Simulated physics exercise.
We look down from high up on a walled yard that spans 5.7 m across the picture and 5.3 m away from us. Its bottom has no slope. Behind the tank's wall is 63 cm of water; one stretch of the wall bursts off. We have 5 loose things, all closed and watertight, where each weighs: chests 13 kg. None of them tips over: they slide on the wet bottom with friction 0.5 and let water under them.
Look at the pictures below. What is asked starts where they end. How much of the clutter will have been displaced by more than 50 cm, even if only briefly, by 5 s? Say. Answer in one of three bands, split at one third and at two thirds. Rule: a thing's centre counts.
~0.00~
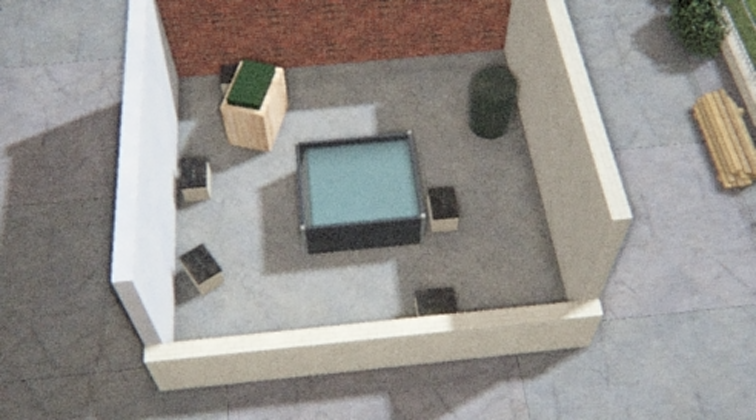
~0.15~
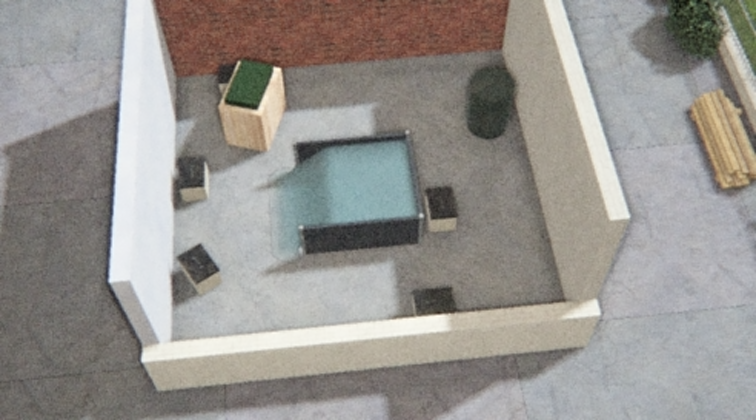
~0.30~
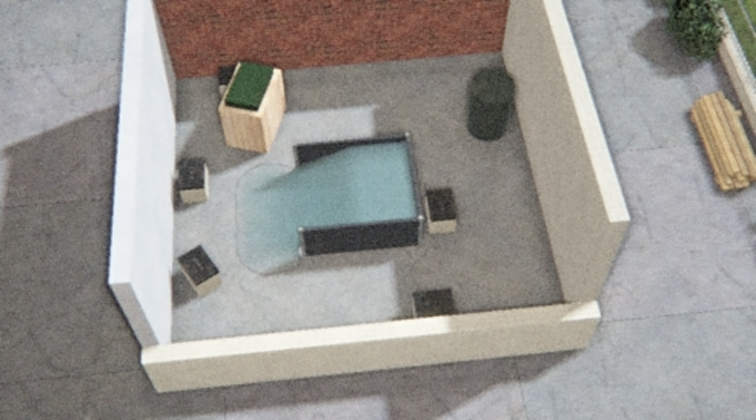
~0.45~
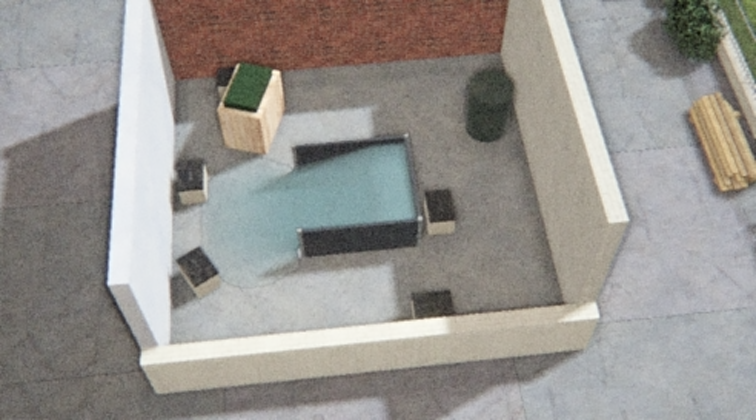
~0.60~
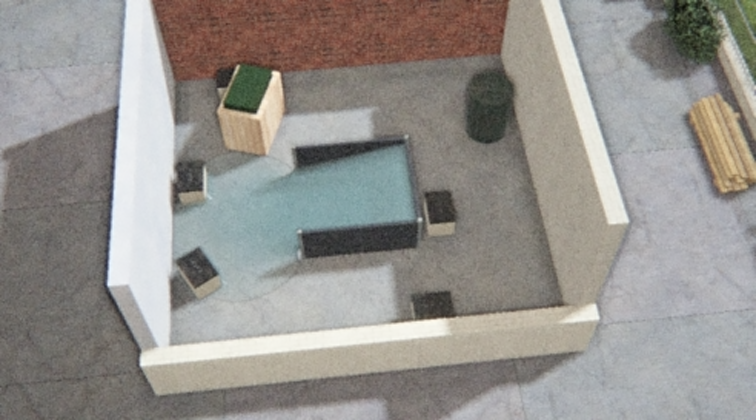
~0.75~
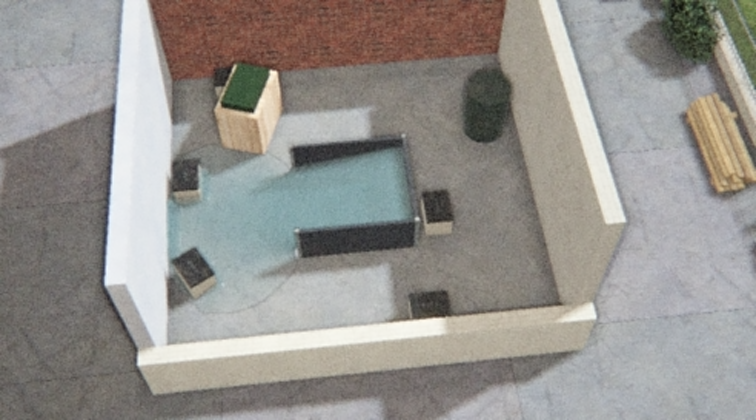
Two thirds or more.
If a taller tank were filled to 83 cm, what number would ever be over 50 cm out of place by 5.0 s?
Result: 4.
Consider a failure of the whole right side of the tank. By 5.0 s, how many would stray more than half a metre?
You'd get 3 in that case.
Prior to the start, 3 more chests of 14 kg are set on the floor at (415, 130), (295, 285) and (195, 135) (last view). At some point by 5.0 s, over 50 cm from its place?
Result, in sequence: Below the mark / below the mark / above the mark.
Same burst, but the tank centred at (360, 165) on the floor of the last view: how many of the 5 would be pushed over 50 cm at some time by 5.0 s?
So the tally would be 4.
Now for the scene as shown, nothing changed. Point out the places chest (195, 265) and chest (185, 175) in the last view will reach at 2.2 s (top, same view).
(212, 322) and (186, 90), roughly.
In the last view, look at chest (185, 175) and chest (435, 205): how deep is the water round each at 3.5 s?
About 16 and 0 cm.
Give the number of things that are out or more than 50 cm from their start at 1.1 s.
The number by then is 0.
After 1.1 s 0 of 5 are over 50 cm from their spots; 1 afloat.
After 2.2 s 2 of 5 are over 50 cm from their spots; 2 afloat.
After 3.5 s 3 of 5 are over 50 cm from their spots; 1 afloat.
After 5.0 s 4 of 5 are over 50 cm from their spots, and 4 have been at some point; 1 afloat.
